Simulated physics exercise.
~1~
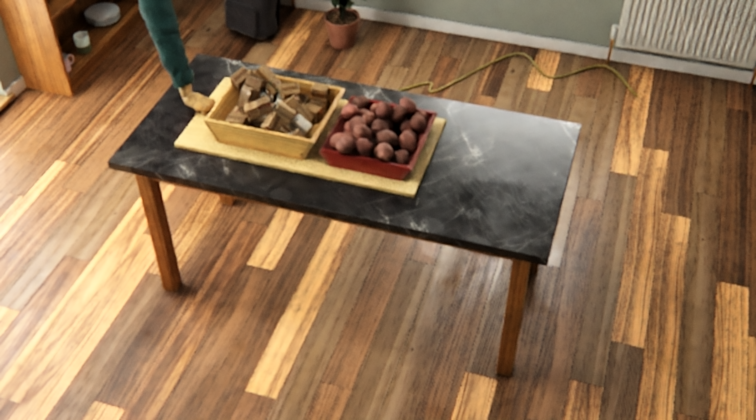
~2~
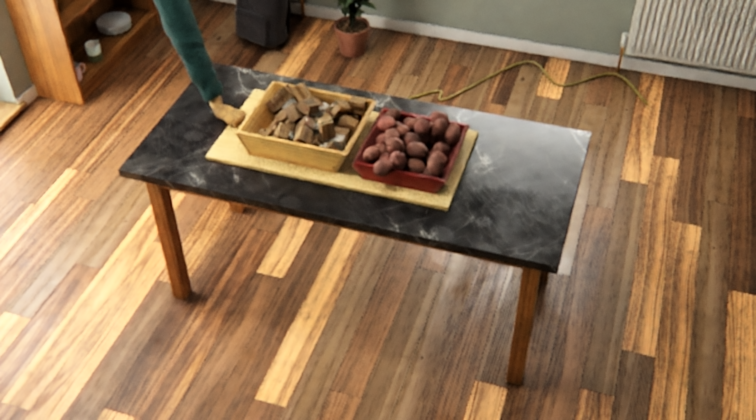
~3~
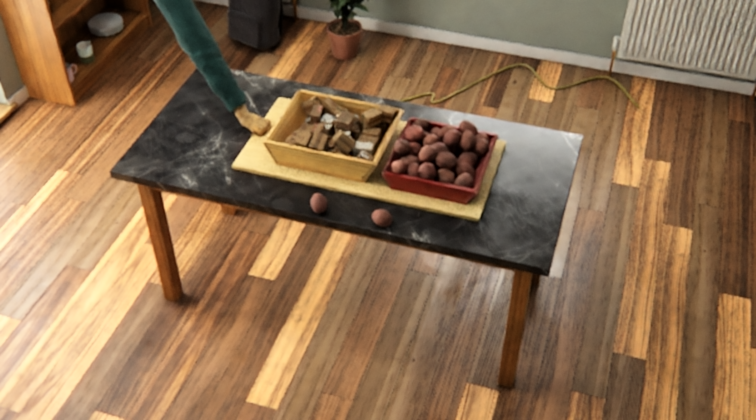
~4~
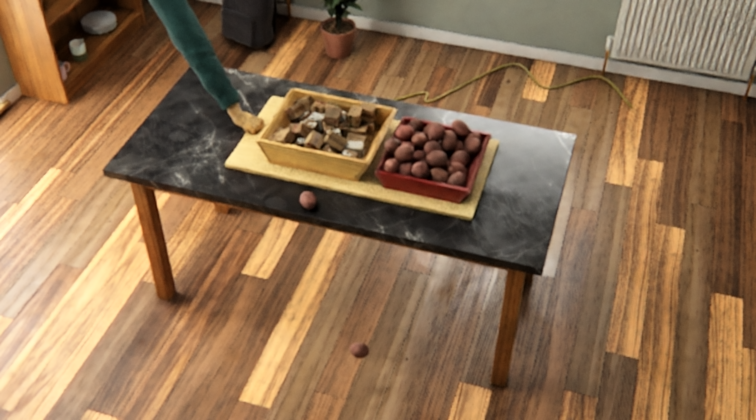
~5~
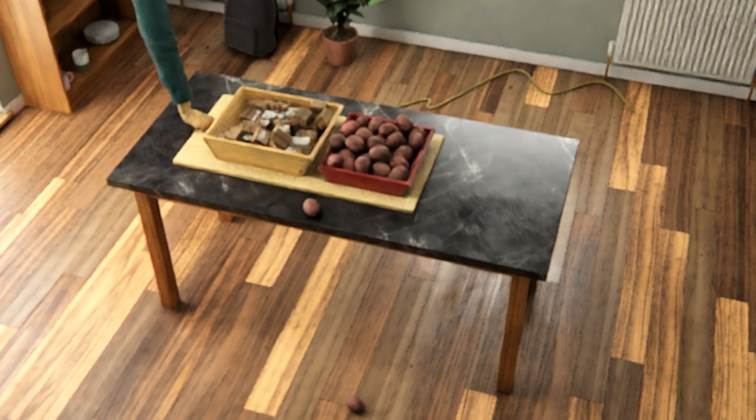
Board with two crates sliding right and back under a hand on a table, two red potatoes spilling, one reaching the floor.
